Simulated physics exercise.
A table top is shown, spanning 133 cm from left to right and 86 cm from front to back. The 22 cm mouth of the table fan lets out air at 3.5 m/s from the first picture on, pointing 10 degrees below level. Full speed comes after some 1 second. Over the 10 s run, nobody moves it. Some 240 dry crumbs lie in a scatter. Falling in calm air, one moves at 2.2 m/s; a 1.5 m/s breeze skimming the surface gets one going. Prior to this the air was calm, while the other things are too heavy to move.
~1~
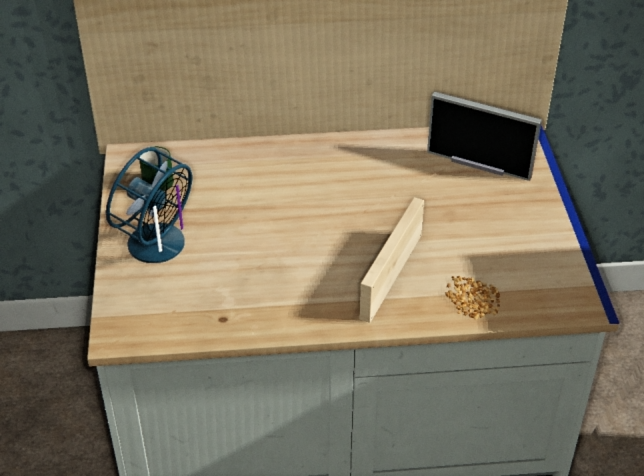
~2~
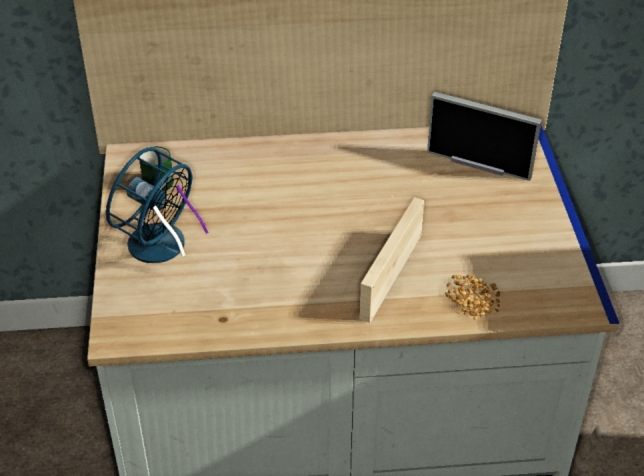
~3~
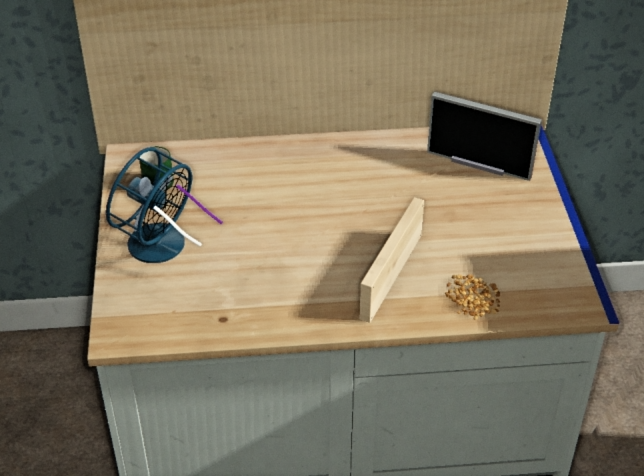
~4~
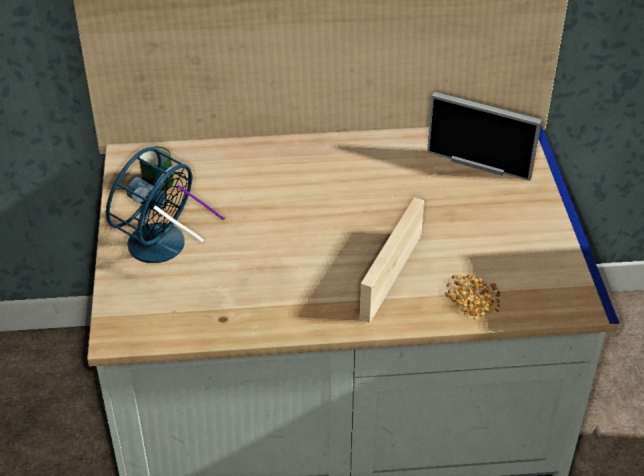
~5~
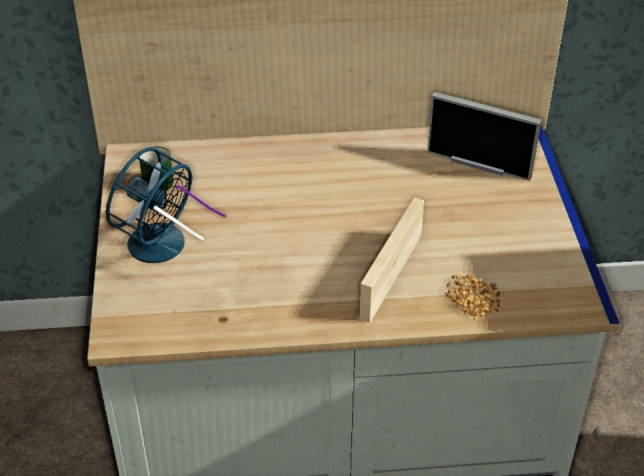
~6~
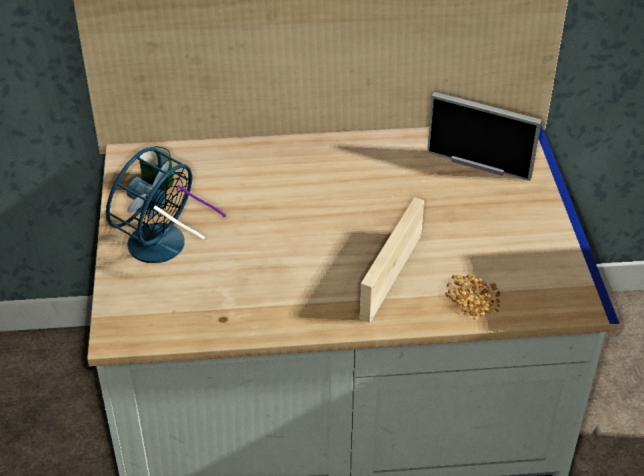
Blue table fan starting up on a wooden tabletop, its white and purple streamers lifting rightward while scattered crumbs stay still.
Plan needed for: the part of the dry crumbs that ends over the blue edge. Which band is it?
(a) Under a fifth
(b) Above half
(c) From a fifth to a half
a.
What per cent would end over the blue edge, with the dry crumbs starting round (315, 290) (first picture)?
Roughly 0 per cent.
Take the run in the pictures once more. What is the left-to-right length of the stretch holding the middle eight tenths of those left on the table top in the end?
Around 10 centimetres from left to right.
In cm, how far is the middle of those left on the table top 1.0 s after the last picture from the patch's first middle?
I'd say close to 0 cm.
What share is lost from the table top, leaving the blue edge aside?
About 0 %.
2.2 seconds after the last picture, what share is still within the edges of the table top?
Close to 100 in a hundred are still there.
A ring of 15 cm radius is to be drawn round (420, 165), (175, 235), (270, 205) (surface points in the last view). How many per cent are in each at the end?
First spot near 0 %, second near 0 %, third near 0 %.
Then, 1.0 s after the last picture the count stands so, 0 % are over the blue edge; the middle of those still in play is near (474, 296).
Then, 2.2 s after the last picture the count stands so, 0 % are over the blue edge; the middle of those still in play is near (474, 296).
Then, 4.6 s after the last picture the count stands so, 0 % are over the blue edge; the middle of those still in play is near (474, 296).
Then, 9.1 s after the last picture, at the end, 0 % are over the blue edge; the middle of those still in play is near (474, 297).
